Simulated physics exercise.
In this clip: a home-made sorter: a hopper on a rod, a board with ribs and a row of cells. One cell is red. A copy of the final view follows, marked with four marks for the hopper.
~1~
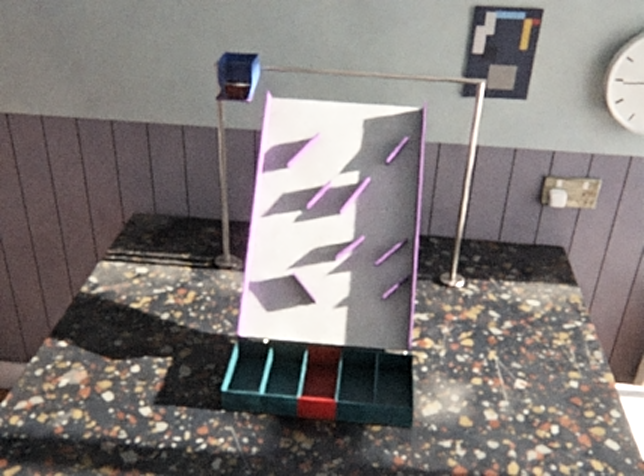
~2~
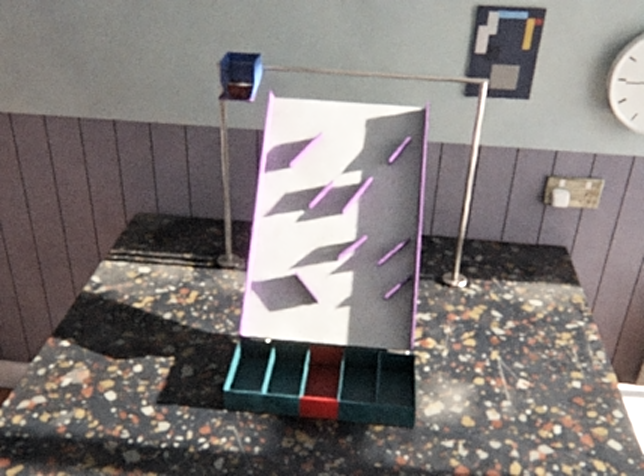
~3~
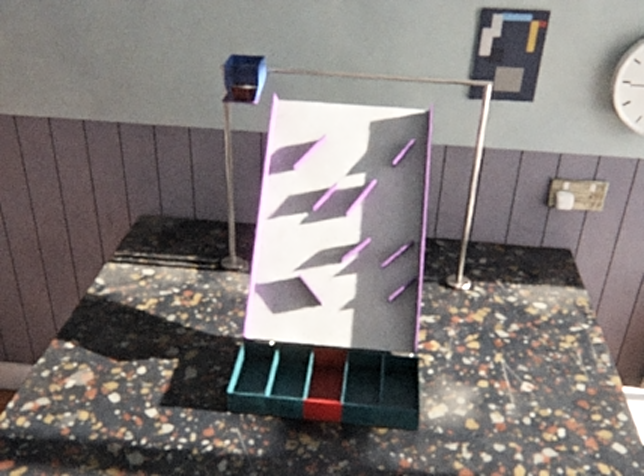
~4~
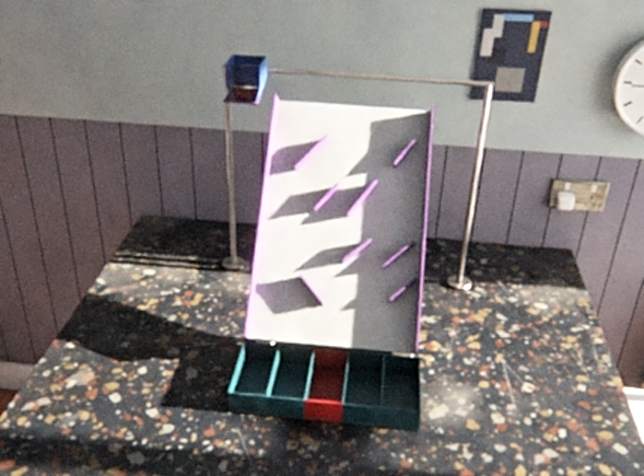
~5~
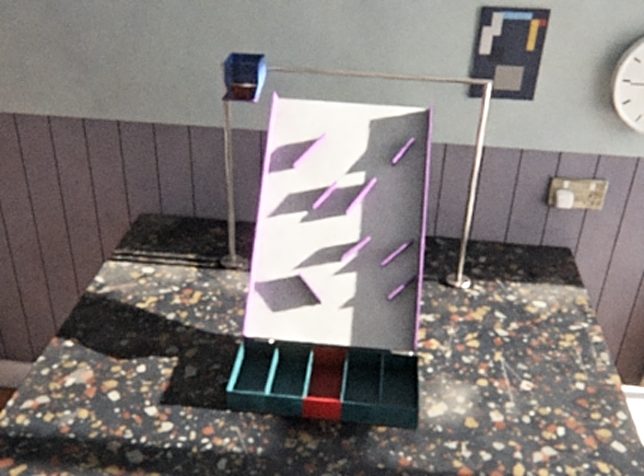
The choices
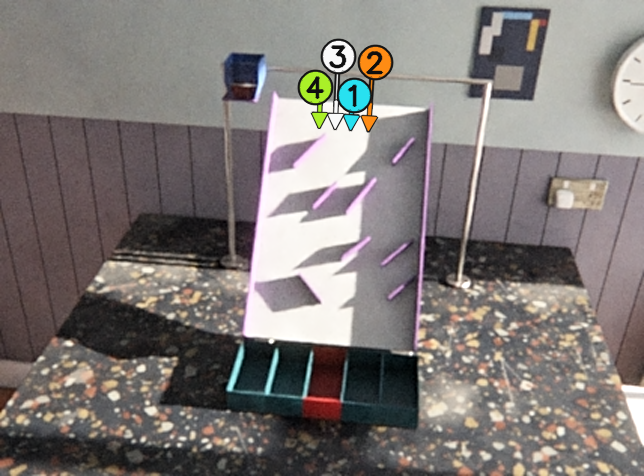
A white board with purple edges and slanted purple ribs leans on a dark speckled tabletop, seen from the front and slightly above, against a grey-blue wall with purplish panelling. A small blue hopper sits at the upper left on a metal rod frame, and a row of five dark green cells, the middle one red, lies below. Nothing on the table moves; only the camera shifts very slightly.
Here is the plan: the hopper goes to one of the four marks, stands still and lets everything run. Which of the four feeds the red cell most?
2 works best here.
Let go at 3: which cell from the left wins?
The first.
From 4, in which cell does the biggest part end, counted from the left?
The first from the left.
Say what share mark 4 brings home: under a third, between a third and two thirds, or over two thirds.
Under a third.
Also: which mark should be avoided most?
4 it is.
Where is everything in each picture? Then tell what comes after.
Hopper at (238, 87), kidney beans, door shut, in the first picture.
Ribs (290, 164) to (322, 132), (389, 161) to (410, 137), (309, 205) to (333, 181), in the second picture.
Ribs (347, 213) to (375, 179), (341, 260) to (370, 238), (382, 266) to (414, 240), in the third picture.
Ribs (300, 274) to (323, 304), (390, 300) to (417, 277), in the fourth picture.
Red cell at (322, 408), number 3 of 5 from the left, in the fifth picture.
On the marked copy, mark 1 meets the board at (350, 124); mark 2 meets the board at (368, 125); mark 3 meets the board at (335, 123); mark 4 meets the board at (319, 122).
With 1, a small part in the red cell, most in other cells, a stray few outside the box.
With 2, about half in the red cell, about half in other cells.
With 3, about a quarter in the red cell, most in other cells.
With 4, none in the red cell, nearly all in other cells, a small part outside the box.
